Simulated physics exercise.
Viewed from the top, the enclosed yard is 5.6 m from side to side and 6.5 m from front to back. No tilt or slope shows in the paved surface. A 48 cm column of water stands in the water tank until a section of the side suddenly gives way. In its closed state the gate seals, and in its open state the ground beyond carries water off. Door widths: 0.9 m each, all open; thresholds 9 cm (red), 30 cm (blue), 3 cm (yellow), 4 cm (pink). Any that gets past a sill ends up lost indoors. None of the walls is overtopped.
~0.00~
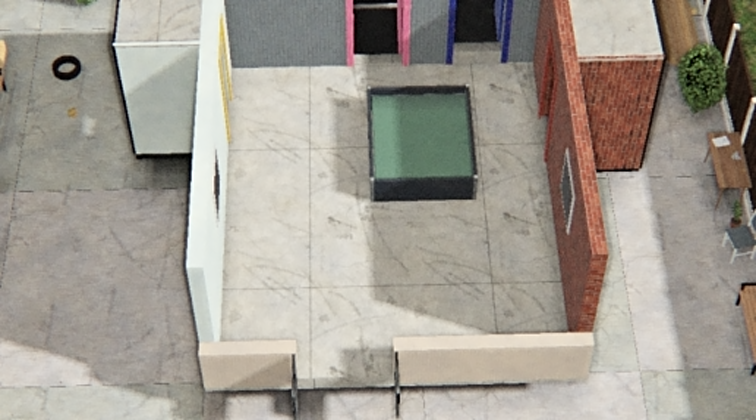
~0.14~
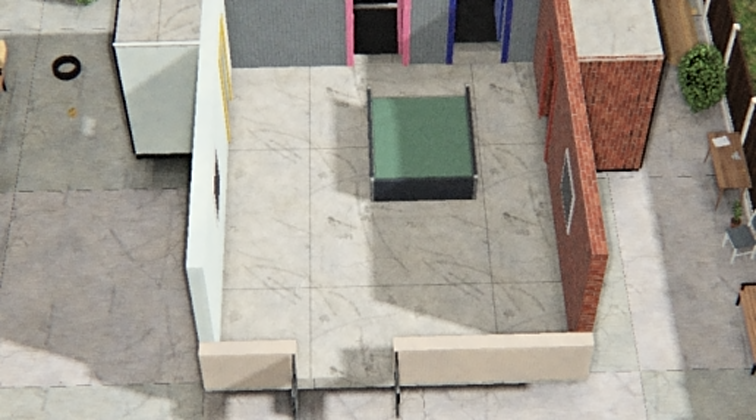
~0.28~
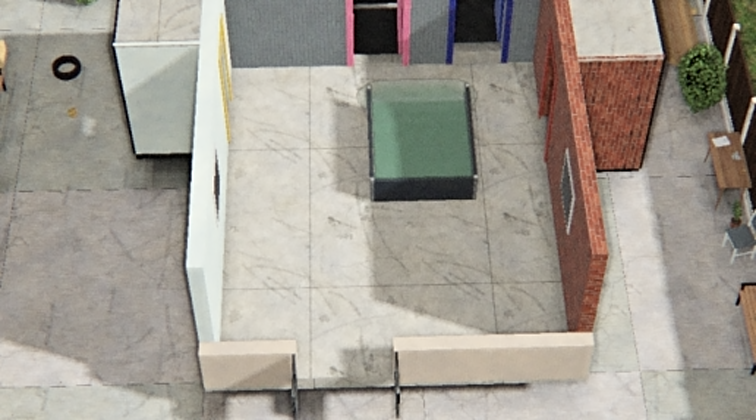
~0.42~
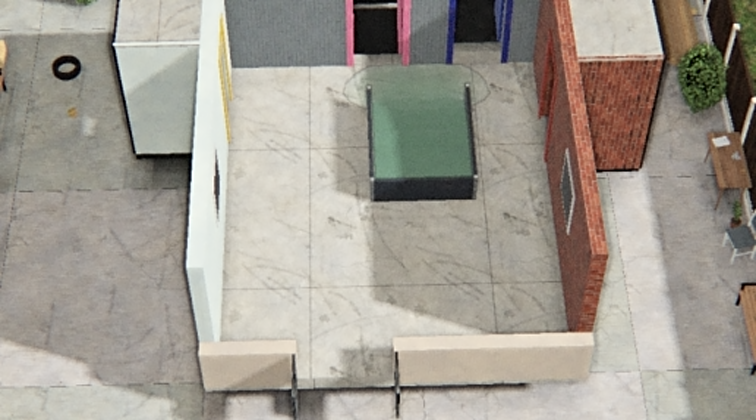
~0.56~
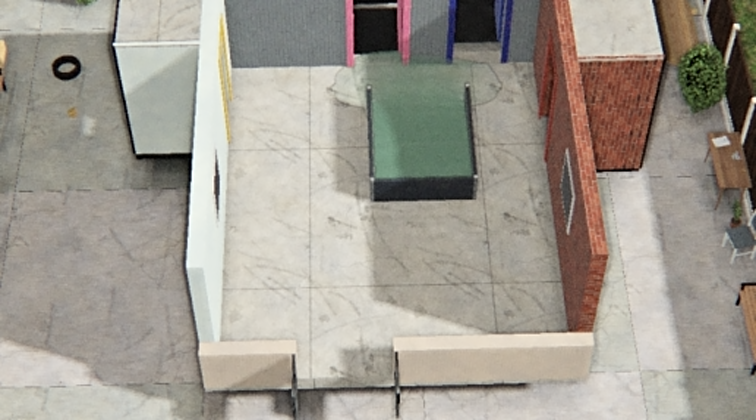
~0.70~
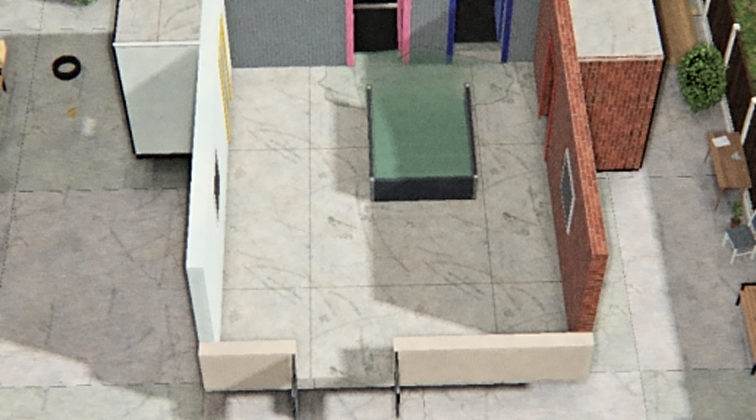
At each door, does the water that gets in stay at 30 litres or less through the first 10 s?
Taking them in turn: At the red door, yes; at the blue door, yes; at the yellow door, no; at the pink door, no.
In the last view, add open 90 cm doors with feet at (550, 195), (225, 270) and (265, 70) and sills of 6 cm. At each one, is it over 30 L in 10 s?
First doorway falls short, second falls short, third falls short.
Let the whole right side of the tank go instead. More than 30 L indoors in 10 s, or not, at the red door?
Then the red door ends up out of bounds.
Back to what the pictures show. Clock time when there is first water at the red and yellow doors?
Red: 2.0 s; yellow: 2.8 s.
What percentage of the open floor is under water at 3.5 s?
Wet share: Near 35 percent.
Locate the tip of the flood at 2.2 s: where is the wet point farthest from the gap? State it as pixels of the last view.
Roughly at pixel (232, 68).
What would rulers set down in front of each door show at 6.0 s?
You'd get red at 5 cm, blue at 8 cm, yellow at 7 cm, and pink at 7 cm.
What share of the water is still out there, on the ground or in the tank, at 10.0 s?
Around 72 per cent of the water.
After 1.4 s water covers 10 % of the floor and is deepest (34 cm) near (417, 71); red door not reached, blue door 22 cm at the sill, 0 L in, yellow door not reached, pink door 21 cm at the sill, 100 L in.
After 2.2 s water covers 20 % of the floor and is deepest (34 cm) near (523, 62); red door 5 cm at the sill, 0 L in, blue door 21 cm at the sill, 0 L in, yellow door not reached, pink door 21 cm at the sill, 218 L in.
After 3.5 s water covers 35 % of the floor and is deepest (21 cm) near (523, 62); red door 9 cm at the sill, 0 L in, blue door 15 cm at the sill, 0 L in, yellow door 9 cm at the sill, 9 L in, pink door 13 cm at the sill, 329 L in.
After 6.0 s water covers 65 % of the floor and is deepest (13 cm) near (572, 358); red door 5 cm at the sill, 1 L in, blue door 8 cm at the sill, 0 L in, yellow door 7 cm at the sill, 48 L in, pink door 7 cm at the sill, 380 L in.
After 10.0 s water covers 90 % of the floor and is deepest (6 cm) near (220, 367); red door 3 cm at the sill, 1 L in, blue door 5 cm at the sill, 0 L in, yellow door 4 cm at the sill, 63 L in, pink door 5 cm at the sill, 391 L in.
